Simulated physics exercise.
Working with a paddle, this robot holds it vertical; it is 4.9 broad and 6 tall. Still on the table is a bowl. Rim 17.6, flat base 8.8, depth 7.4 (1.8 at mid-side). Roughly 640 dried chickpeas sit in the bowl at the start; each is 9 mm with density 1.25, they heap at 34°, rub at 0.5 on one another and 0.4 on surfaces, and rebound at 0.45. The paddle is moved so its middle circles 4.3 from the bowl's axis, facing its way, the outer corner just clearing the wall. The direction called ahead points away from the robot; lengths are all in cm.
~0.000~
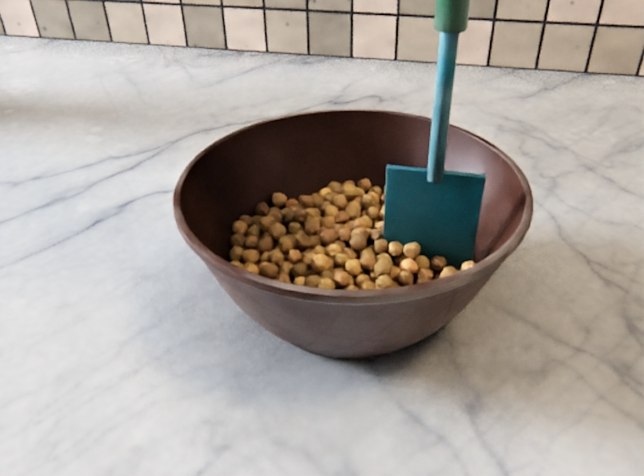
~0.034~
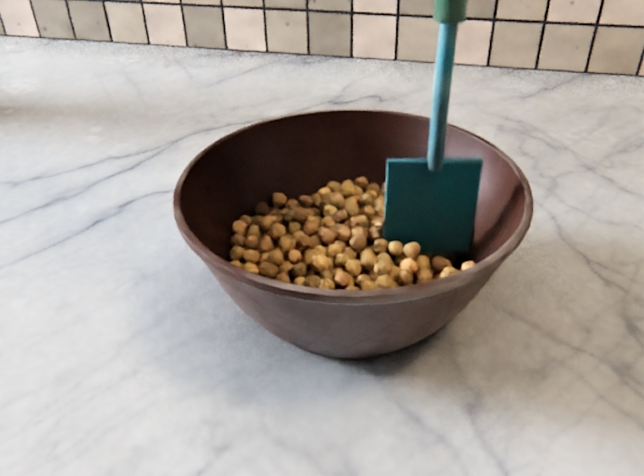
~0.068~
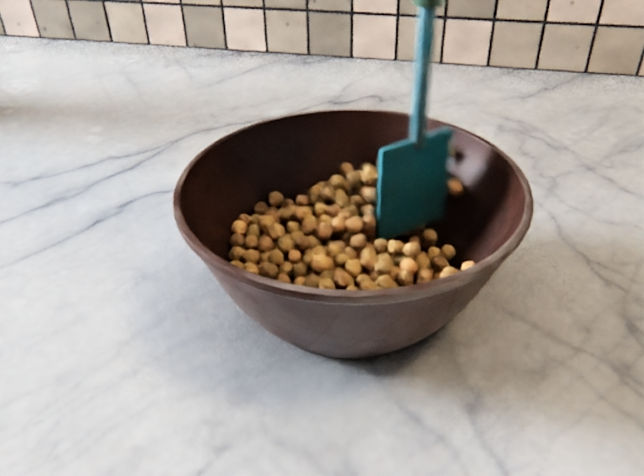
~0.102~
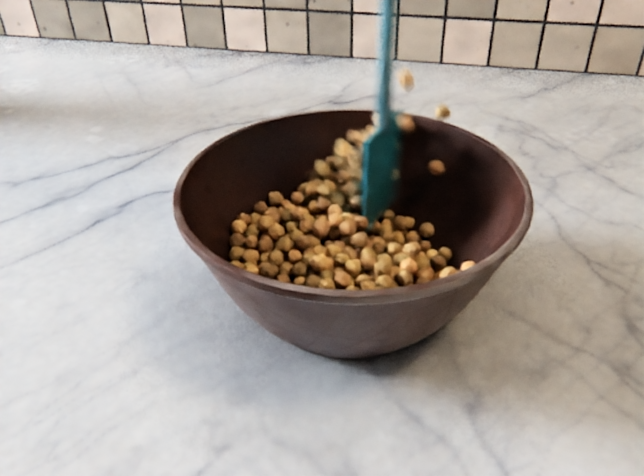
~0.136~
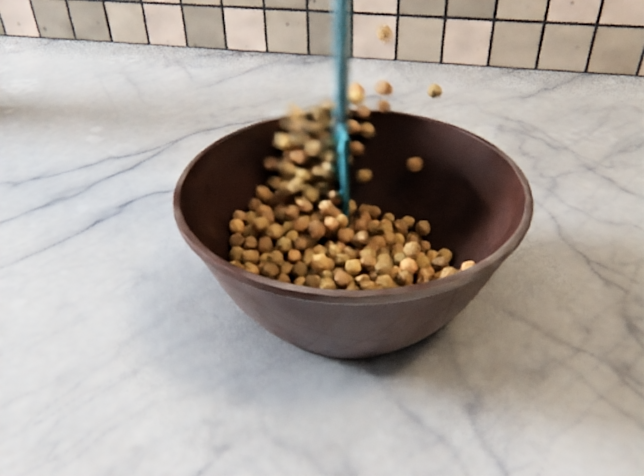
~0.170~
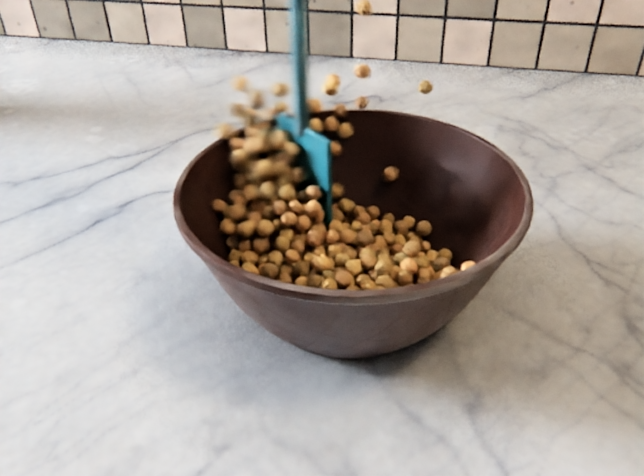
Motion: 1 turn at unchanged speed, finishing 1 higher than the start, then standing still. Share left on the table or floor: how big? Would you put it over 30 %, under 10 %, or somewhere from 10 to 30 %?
I would put it from 10 to 30 %.
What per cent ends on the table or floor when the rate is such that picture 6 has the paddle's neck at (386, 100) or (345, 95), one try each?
Some 0 and 5 per cent.
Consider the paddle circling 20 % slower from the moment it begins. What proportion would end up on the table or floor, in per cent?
Estimate: Near 10 in a hundred.
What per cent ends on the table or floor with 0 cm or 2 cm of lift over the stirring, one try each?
Try one: Around 20 %; try two: Around 5 %.
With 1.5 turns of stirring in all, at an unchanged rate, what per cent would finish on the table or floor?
Roughly 20 per cent.
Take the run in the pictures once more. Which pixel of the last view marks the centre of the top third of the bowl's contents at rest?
Close to (383, 245).
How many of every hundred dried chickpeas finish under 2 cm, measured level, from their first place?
Roughly 55 percent.
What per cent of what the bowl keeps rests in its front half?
Some 45 per cent.
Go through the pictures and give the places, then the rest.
In the first frame, paddle neck at (438, 144), 0° round; upper third of the load around (349, 245), from x 235 to 470, top at y 185; 645 in the bowl.
In the second frame, paddle neck at (438, 133), 14° round; upper third of the load around (351, 240), from x 235 to 470, top at y 185.
In the third frame, paddle neck at (420, 112), 45° round; upper third of the load around (352, 227), from x 235 to 470, top at y 145.
In the fourth frame, paddle neck at (384, 99), 77° round; upper third of the load around (345, 222), from x 235 to 470, top at y 80.
In the fifth frame, paddle neck at (342, 95), 109° round; upper third of the load around (317, 217), from x 235 to 470, top at y 35; 643 in the bowl, 2 in flight or on the tool.
In the sixth frame, paddle neck at (301, 101), 140° round; upper third of the load around (284, 212), from x 220 to 470, top at y 10; 637 in the bowl, 8 in flight or on the tool.
By 0.26 s, 221° round, highest piece 11 above the table; 613 in the bowl, 2 on the table or floor, 30 in flight or on the tool.
By 0.34 s, 301° round, highest piece 11 above the table; 581 in the bowl, 26 on the table or floor, 38 in flight or on the tool.
By 0.58 s, 0° round, highest piece 6 above the table; 553 in the bowl, 92 on the table or floor.
By 1.28 s, 0° round, highest piece 5 above the table; 553 in the bowl, 92 on the table or floor.
Final count, 553 in the bowl, 92 on the table or floor. That is 14 % on the table or floor.
